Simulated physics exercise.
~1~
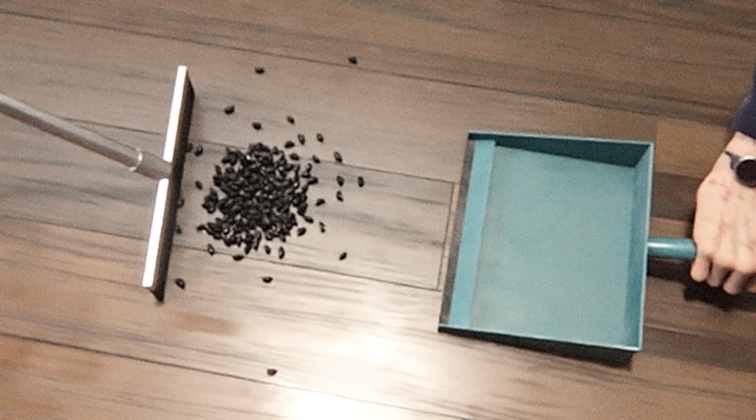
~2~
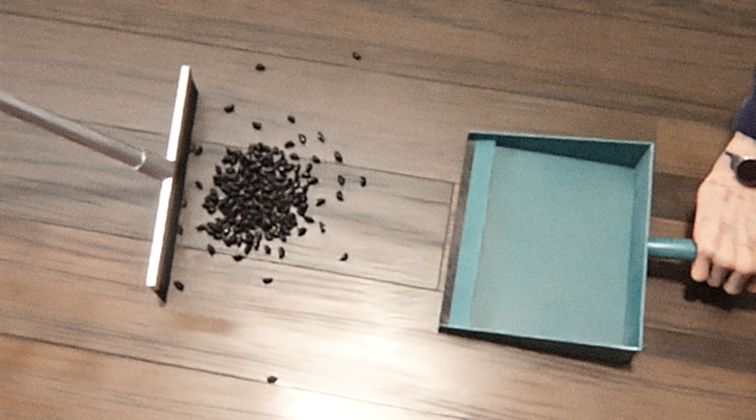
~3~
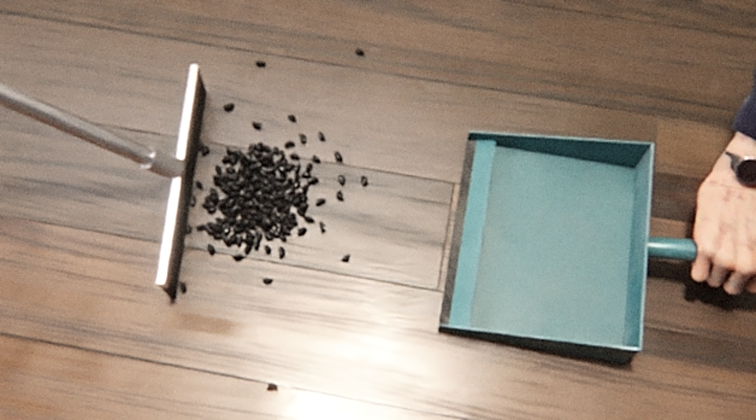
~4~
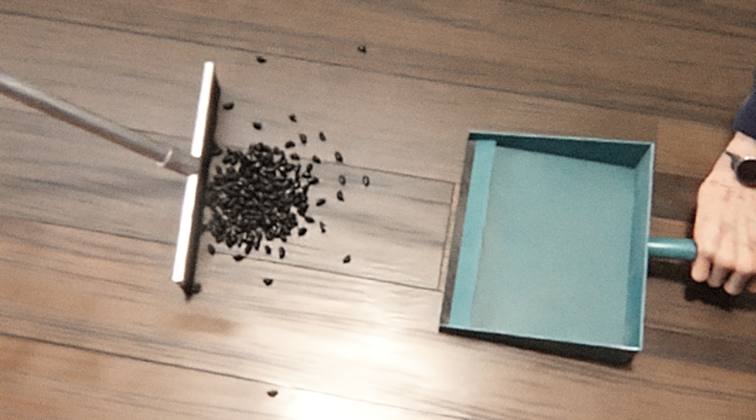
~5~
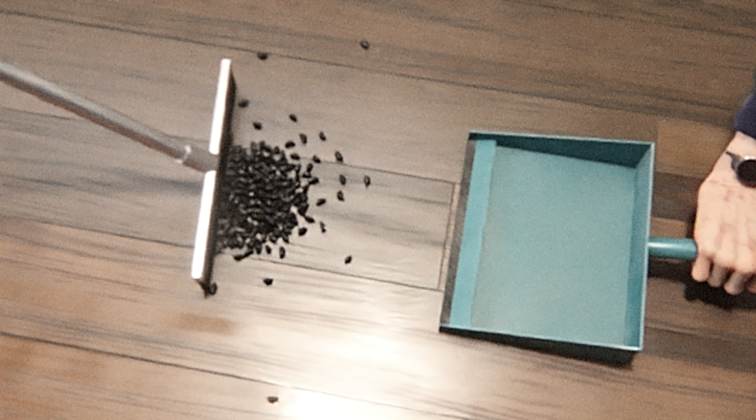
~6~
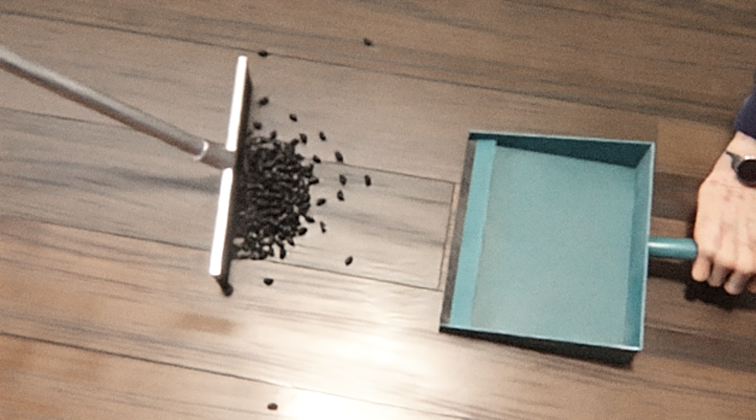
Long-handled blade sliding right across a wood floor, pressing into a pile of black beans while a hand holds a teal dustpan still.
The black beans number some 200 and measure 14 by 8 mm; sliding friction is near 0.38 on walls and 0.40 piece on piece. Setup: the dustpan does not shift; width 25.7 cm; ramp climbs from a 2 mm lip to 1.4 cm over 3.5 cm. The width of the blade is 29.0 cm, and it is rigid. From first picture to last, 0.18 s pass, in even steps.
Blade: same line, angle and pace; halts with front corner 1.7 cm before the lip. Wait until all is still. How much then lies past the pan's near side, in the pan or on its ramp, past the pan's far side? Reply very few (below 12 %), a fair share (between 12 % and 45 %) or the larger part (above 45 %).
Past the pan's near side - very few; in the pan or on its ramp - a fair share; past the pan's far side - a fair share.
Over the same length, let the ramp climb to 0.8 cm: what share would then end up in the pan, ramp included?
Close to 30 per cent then.
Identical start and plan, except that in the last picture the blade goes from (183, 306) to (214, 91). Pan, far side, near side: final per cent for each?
Per cent by place - pan 5, far side 5, near side 15.
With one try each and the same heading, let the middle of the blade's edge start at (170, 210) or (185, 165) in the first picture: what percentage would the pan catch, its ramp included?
Close to 25 in a hundred, then close to 30 in a hundred.
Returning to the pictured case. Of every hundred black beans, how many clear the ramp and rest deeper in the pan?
Roughly 5 percent.
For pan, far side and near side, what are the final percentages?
Near side 0 %, pan 30 %, far side 25 %.
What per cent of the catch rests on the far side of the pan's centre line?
I'd put it at around 90 per cent.
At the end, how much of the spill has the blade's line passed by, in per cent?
Some 10 percent, give or take.
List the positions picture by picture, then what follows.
Blade from (150, 286) to (184, 74), moved 0.0 cm, 0 of the pieces shifted so far; middle of the pieces at (258, 194); pan at (557, 248), in the first picture.
Blade from (154, 285) to (187, 74), moved 0.4 cm, 3 of the pieces shifted so far; middle of the pieces at (258, 194), in the second picture.
Blade from (163, 284) to (196, 72), moved 1.5 cm, 10 of the pieces shifted so far; middle of the pieces at (258, 194), in the third picture.
Blade from (180, 281) to (211, 70), moved 3.4 cm, 20 of the pieces shifted so far; middle of the pieces at (258, 194), in the fourth picture.
Blade from (198, 277) to (228, 67), moved 5.5 cm, 88 of the pieces shifted so far; middle of the pieces at (265, 197), in the fifth picture.
Blade from (217, 274) to (244, 65), moved 7.6 cm, 167 of the pieces shifted so far; middle of the pieces at (271, 196); pan at (557, 248), in the sixth picture.
Then, 0.22 s after the last picture, middle of the blade 16 cm from the lip; 0 % over the lip, far side 5 %, near side 0 %.
Then, 0.36 s after the last picture, middle of the blade 8 cm from the lip; 0 % over the lip, far side 15 %, near side 0 %.
Then, 0.64 s after the last picture, middle of the blade 4 cm from the lip; 30 % over the lip, far side 25 %, near side 0 %.
In the end, near side 0 %, pan 30 %, far side 25 %, in front of the lip or behind the blade 45 %.
